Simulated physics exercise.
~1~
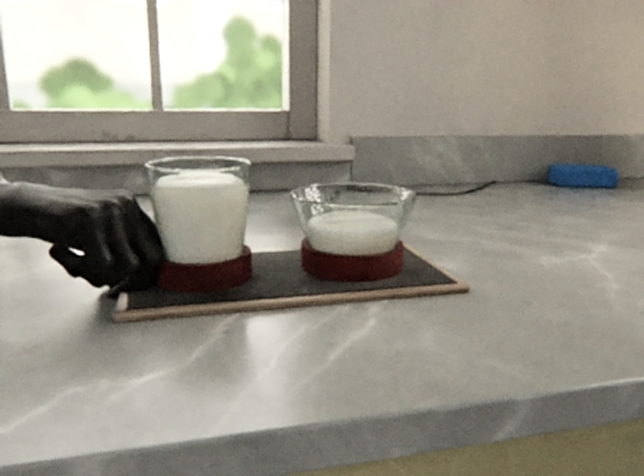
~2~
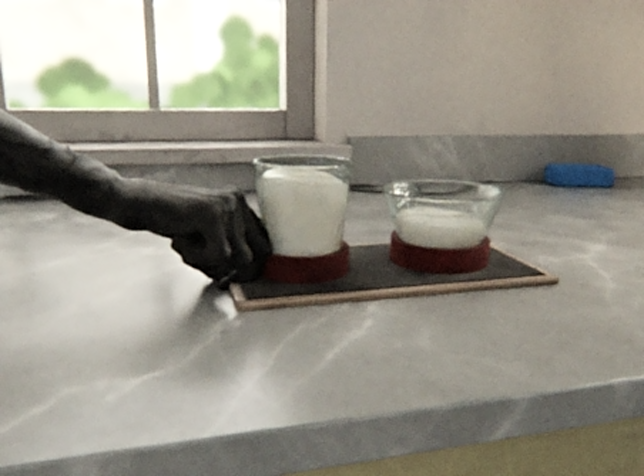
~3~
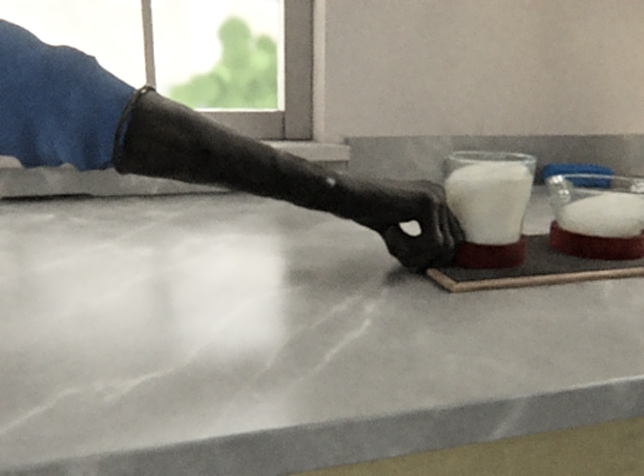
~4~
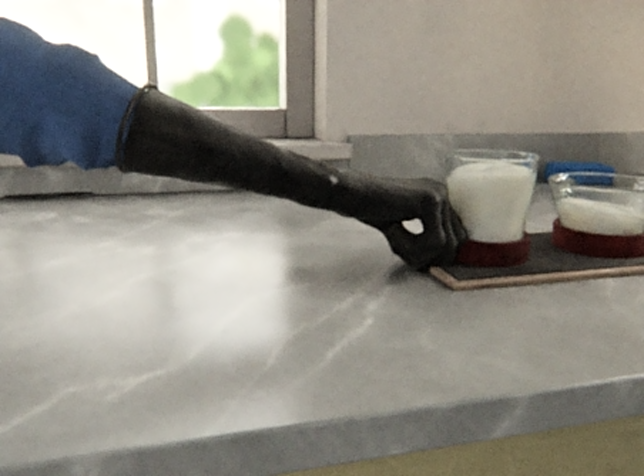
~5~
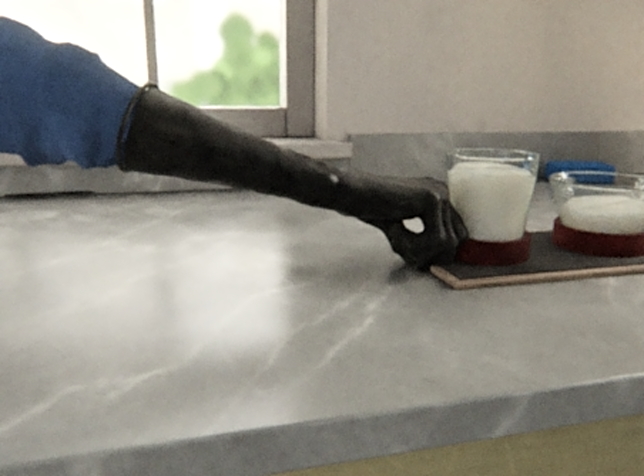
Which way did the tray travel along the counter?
It slid to the right, pushed by the dark-gloved hand at its left end.
On a marble counter by a window, a dark-gloved hand smoothly pushed a tray holding a tumbler and a wide cup of milk a long way to the right, then stopped and stayed beside it, with the milk still in both.
